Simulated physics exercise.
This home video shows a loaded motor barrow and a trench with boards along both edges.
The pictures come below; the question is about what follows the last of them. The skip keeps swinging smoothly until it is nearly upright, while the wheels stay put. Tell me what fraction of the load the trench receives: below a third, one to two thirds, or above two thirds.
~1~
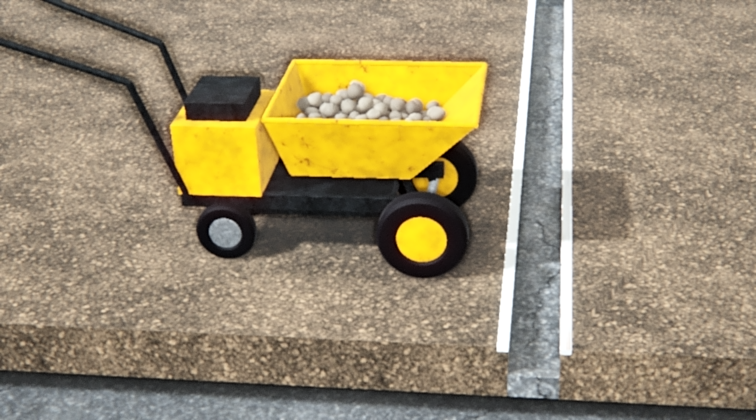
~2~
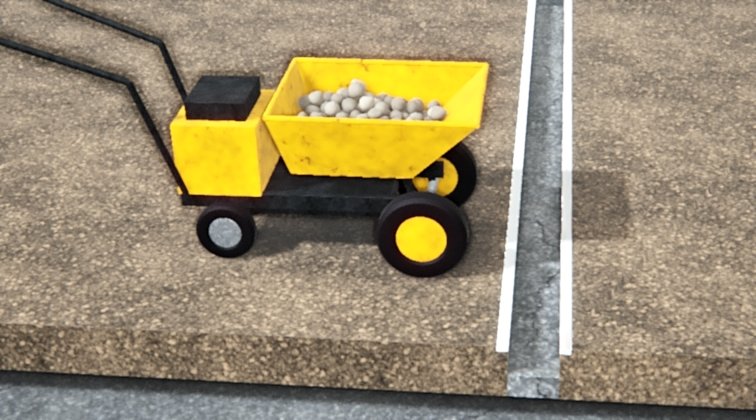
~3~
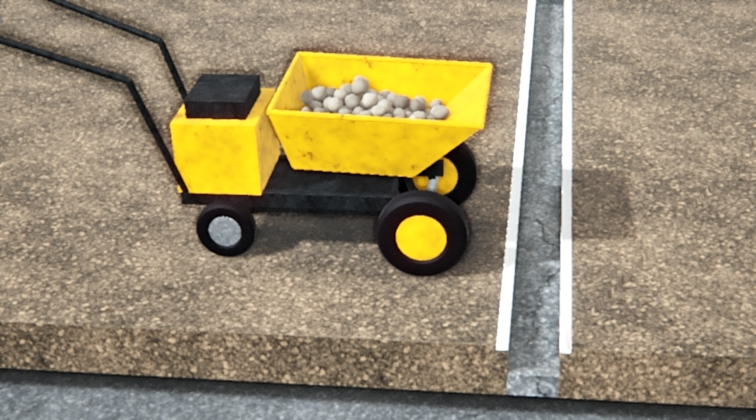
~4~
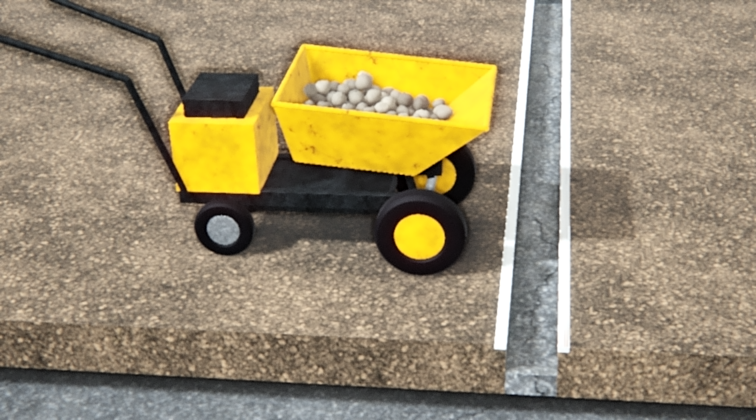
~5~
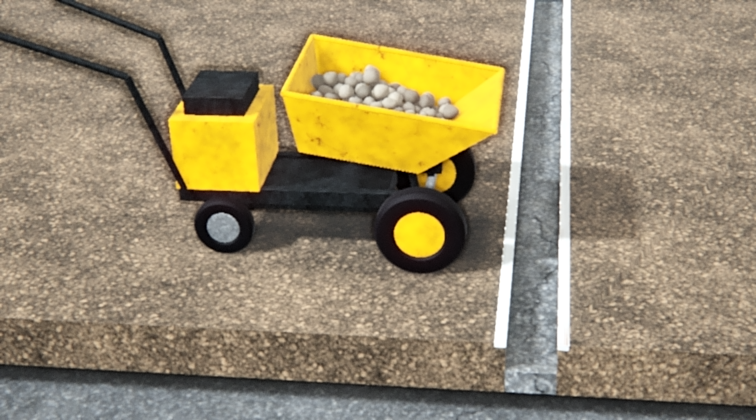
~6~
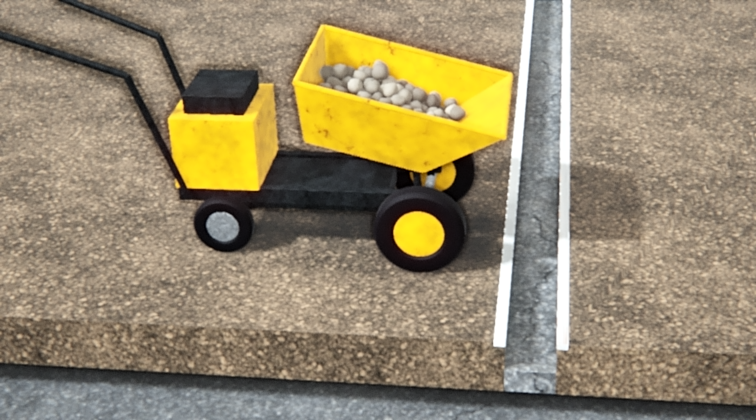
As it goes, the trench's share doesn't make a third.
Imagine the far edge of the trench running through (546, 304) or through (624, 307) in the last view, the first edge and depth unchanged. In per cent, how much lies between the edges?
Around 0 percent first, around 90 percent second.
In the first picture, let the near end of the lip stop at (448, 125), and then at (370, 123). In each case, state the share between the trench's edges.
Estimates, in order: 50 % then 50 %.
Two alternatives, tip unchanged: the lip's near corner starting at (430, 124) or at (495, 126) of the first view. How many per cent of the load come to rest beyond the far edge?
You'd get around 30 in a hundred, then 90 in a hundred.
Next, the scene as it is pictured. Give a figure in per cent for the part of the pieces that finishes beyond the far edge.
About 85 per cent.
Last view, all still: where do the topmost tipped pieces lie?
About (605, 223).
Shortly afterwards, skip tipped steeply; the whole lot in the skip.
Next, skip tipped steeply; near two thirds in the skip; near a third beyond it; only a few falling.
Some moments later, skip tipped right over; a little in the skip; only a few in or heaped over the trench; the bulk beyond it.
In the end, skip tipped right over; a little in the skip; only a few in or heaped over the trench; the bulk beyond it.
